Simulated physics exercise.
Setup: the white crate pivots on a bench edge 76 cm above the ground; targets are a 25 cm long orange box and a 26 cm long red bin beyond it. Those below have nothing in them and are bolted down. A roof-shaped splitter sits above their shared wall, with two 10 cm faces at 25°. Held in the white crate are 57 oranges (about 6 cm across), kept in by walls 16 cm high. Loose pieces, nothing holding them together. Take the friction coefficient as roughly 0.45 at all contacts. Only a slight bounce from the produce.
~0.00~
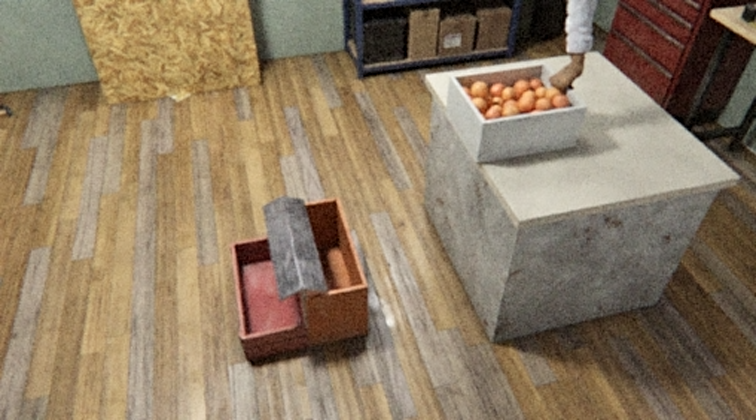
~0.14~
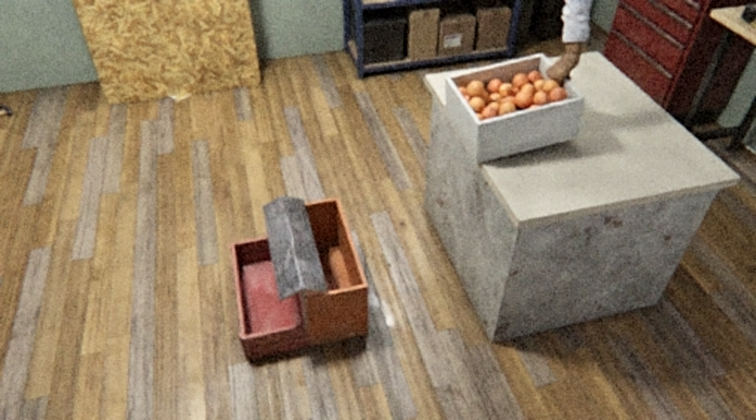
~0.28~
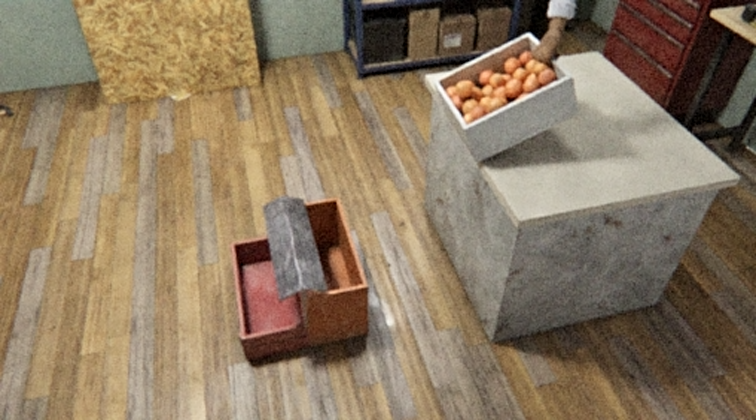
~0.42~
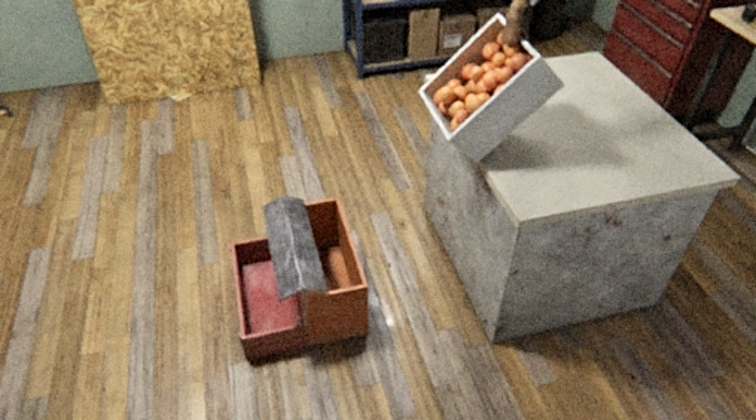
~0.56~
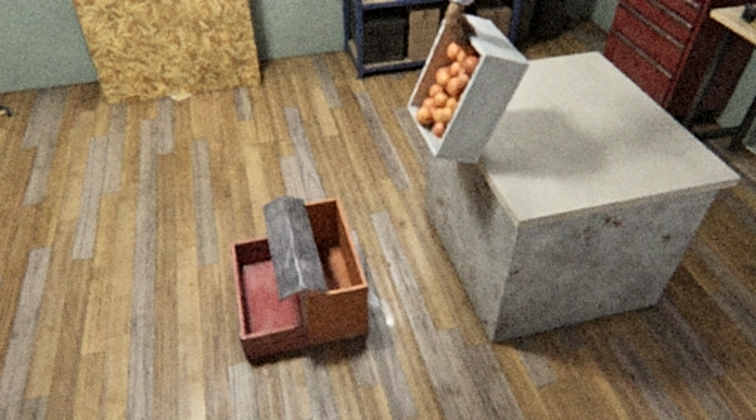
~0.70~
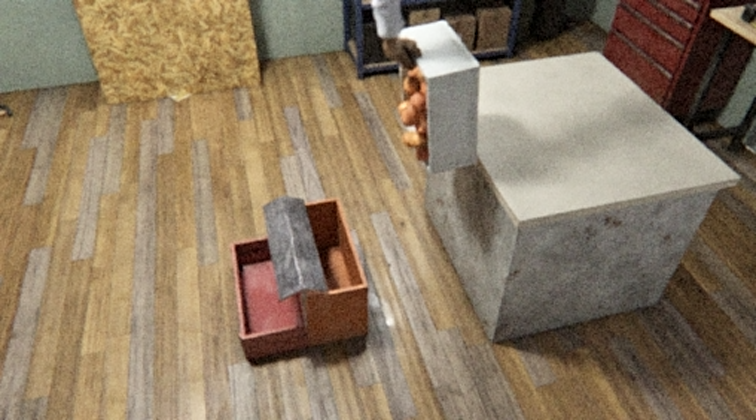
A white crate of oranges, gripped by a hand at its far side, tilts leftward on a pale grey bench until it stands on end with its open side facing left and a few oranges bulging at its mouth. A red box and an orange box with a dark ridged piece between them rest on the plank floor, left of centre. The workshop, with shelves and red drawers behind, is seen from above by a still camera.
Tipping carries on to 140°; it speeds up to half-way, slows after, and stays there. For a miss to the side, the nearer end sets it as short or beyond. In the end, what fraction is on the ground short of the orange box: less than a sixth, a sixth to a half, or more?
Outcome: Above half of the load lies on the ground short of the orange box.
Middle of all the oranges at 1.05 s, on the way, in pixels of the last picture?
Somewhere around pixel (366, 227) in the last view.
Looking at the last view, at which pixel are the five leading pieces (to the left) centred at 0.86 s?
Close to (358, 187) in the last view.
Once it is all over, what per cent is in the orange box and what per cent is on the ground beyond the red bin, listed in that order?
Around 40 per cent and 0 per cent, in that order.
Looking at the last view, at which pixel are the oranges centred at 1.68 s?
I'd place it about (364, 281) in the last view.
After 0.86 s, tilt 121°; 31 still in the white crate and 26 in the air.
After 1.05 s, tilt 138°; 2 still in the white crate, 10 in the orange box, 3 on the ground short of the orange box and 42 in the air.
After 1.33 s, tilt 140°; 22 in the orange box, 30 on the ground short of the orange box and 5 in the air.
Final count (at 1.68 s), 23 in the orange box and 34 on the ground short of the orange box. Asked share, 34 of 57, 60 per cent.
